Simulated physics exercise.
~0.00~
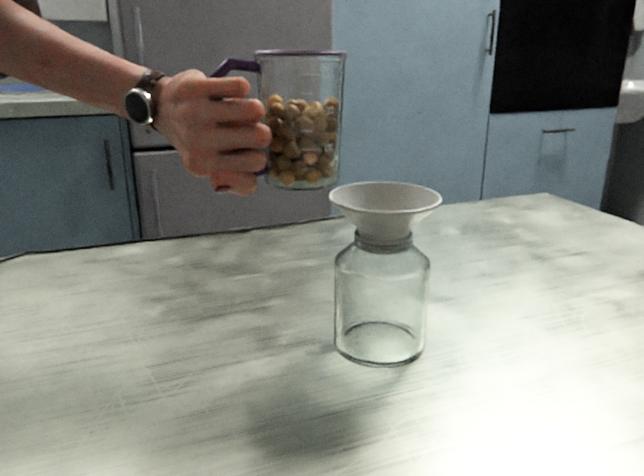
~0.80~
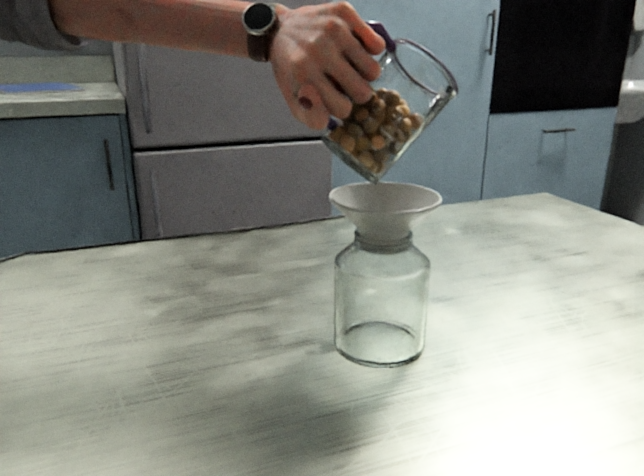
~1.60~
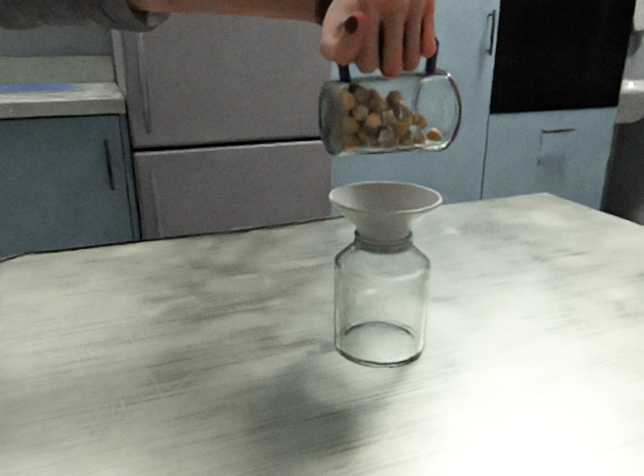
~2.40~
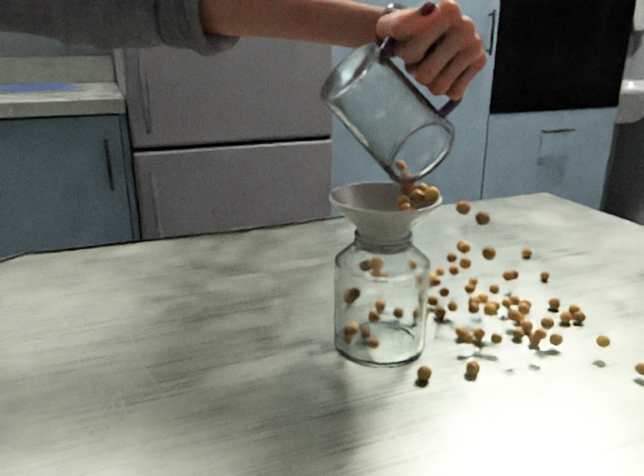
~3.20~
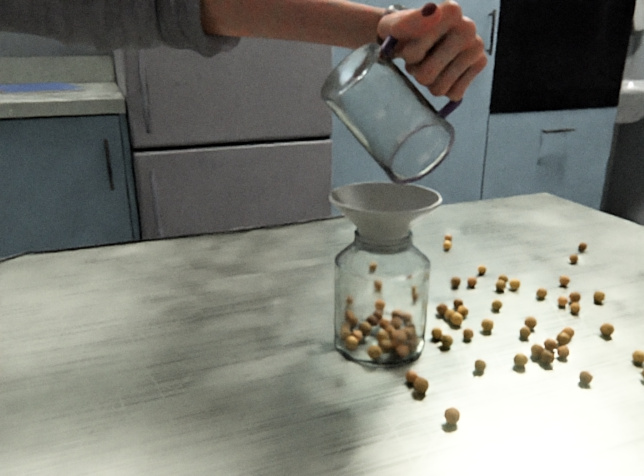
The video shows a hand bringing a clear handled cup of small round beads over a white funnel set in a glass jar, then tipping it until it empties. Some beads drop through into the jar, while most spill and scatter across the table to the right.
